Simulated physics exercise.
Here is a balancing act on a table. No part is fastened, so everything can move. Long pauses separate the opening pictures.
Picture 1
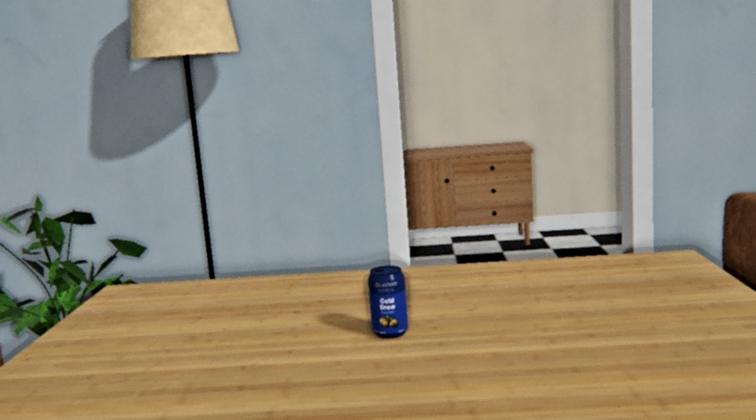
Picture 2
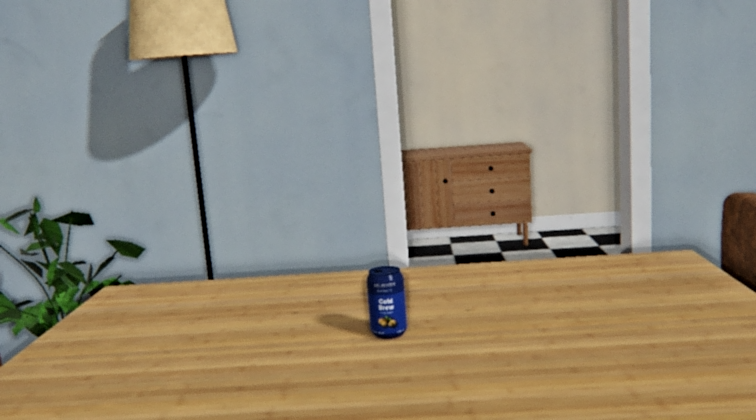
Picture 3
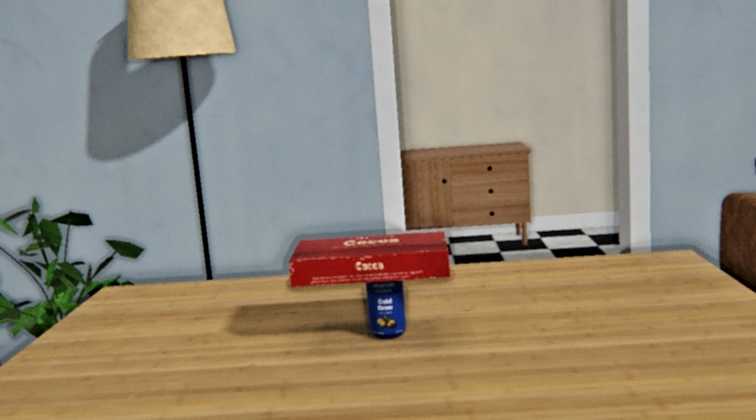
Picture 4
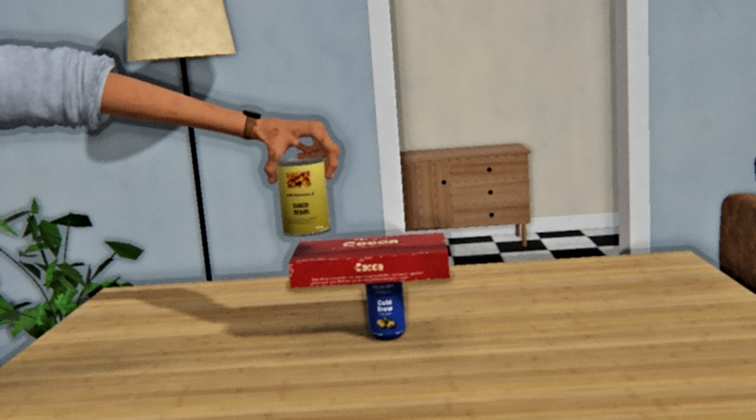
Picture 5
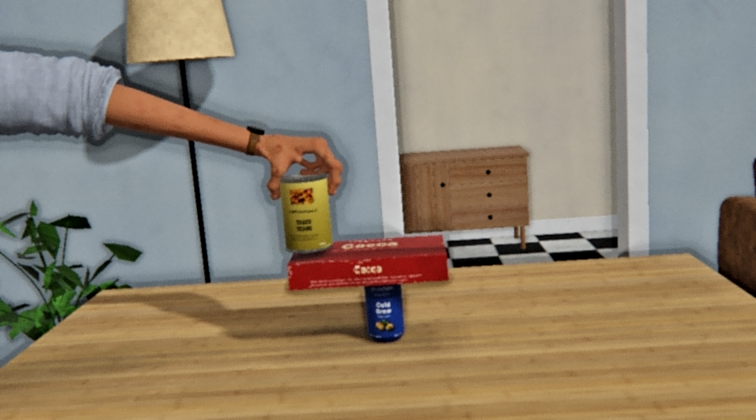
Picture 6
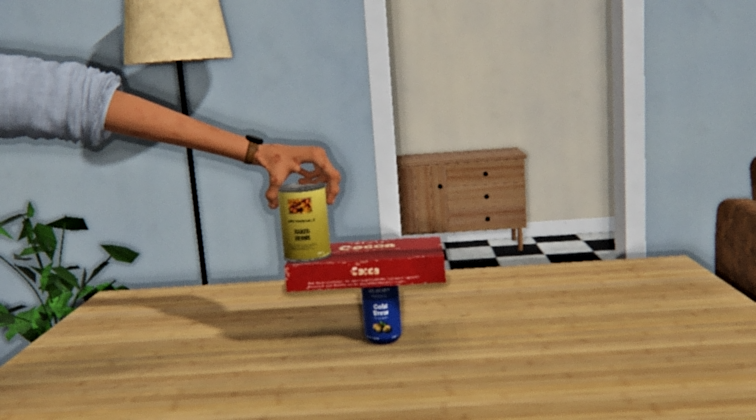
Red cocoa box appearing atop a blue can on a wooden table, then a hand lowering a yellow tin onto its left end.
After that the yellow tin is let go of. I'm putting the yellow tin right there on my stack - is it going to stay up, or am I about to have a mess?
I expect failure here.
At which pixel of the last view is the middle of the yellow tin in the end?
Roughly pixel (215, 339) in the last picture.
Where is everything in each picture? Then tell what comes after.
The last thing is not in view yet, in the first picture.
The last thing is not in view yet, in the second picture.
The last thing is not in view yet; red packet (371, 258), in the third picture.
On its way; yellow tin (303, 196); red packet (371, 259), in the fourth picture.
On its way; yellow tin (306, 212); red packet (370, 261), in the fifth picture.
Set down, still held; yellow tin (304, 222); red packet (367, 263), in the sixth picture.
Then, 0.40 s after the last picture, yellow tin now fallen; red packet tipped 71° from how it was.
Then, 0.70 s after the last picture, red packet on its side.
At rest, fallen, red packet and yellow tin; blue can in place. Seen from the same camera at the end, yellow tin near (215, 339). The stack comes apart.
